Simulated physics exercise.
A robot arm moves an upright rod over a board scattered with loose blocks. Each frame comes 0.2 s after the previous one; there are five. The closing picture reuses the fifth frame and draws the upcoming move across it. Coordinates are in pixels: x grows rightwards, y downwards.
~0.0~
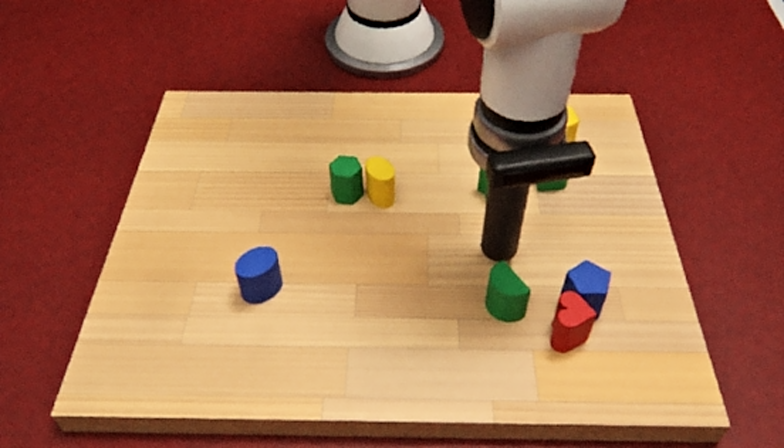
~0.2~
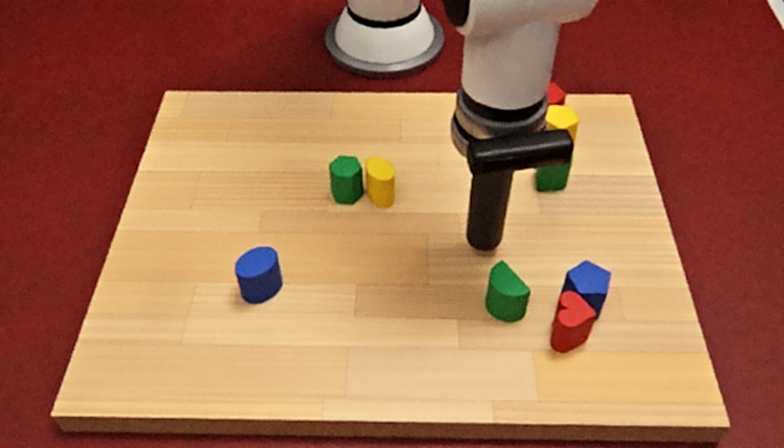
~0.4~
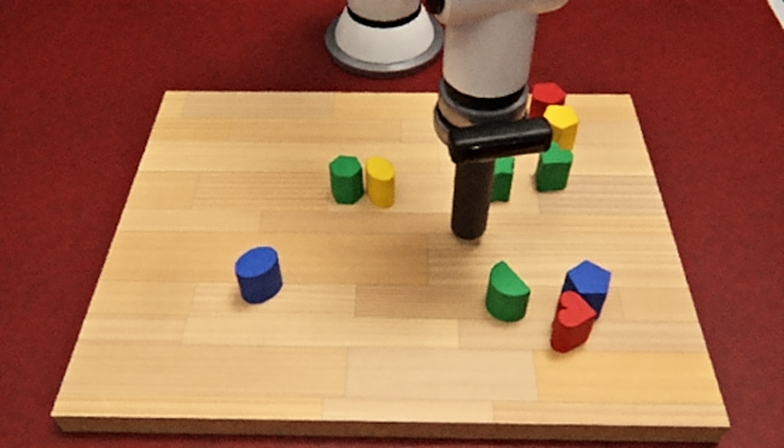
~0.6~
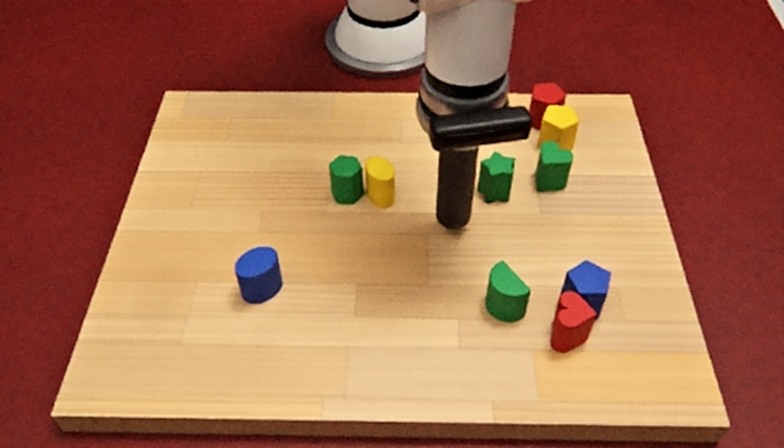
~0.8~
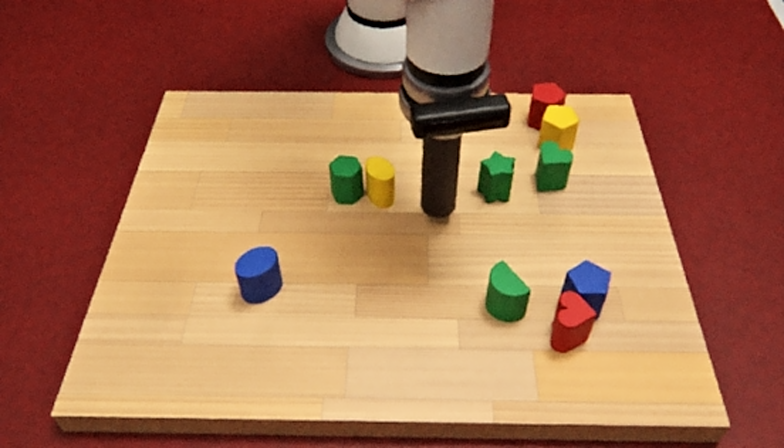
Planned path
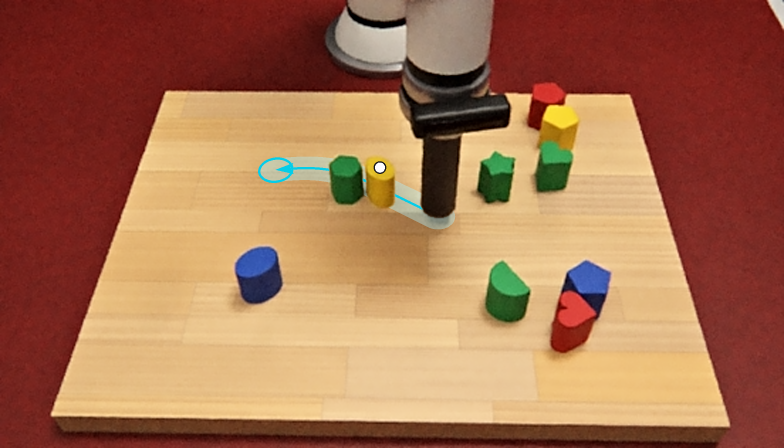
A robot arm holds a dark upright rod over a pale wooden board on a red surface, seen from above at a fixed angle. A blue block sits at left, green and yellow ones near the upper middle, and red, yellow, green and blue ones at right. The rod glides steadily up and left, uncovering green, yellow and red blocks behind it, while every block stays still.
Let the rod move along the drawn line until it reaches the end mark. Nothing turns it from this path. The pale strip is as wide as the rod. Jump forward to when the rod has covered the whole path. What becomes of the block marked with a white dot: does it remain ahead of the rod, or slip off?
Most likely the block marked with a white dot slides off.
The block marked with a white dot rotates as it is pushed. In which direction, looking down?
The twist is clockwise.
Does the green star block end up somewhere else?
Final answer: No.
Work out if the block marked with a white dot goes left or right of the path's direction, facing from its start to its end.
To the path's right.
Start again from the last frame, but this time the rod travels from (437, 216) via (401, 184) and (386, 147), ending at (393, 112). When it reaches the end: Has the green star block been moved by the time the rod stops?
No.
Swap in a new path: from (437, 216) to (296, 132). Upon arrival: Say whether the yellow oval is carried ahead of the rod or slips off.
I expect it to be beside or behind the rod.
Path on the board, from (437, 216) via (386, 191) and (334, 171), ending at (276, 170); the dot is on the yellow oval.
What follows on the original path. One third of the way, rod (385, 181); green hexagon (330, 165), turned 10° anticlockwise; yellow oval (354, 154).
Two thirds of the way, rod (333, 161); green hexagon (325, 166), turned 30° anticlockwise; yellow oval (306, 131), turned 30° clockwise.
At the end, rod (274, 160); green hexagon (325, 166), turned 30° anticlockwise; yellow oval (276, 121), turned 125° clockwise; green star block in place.
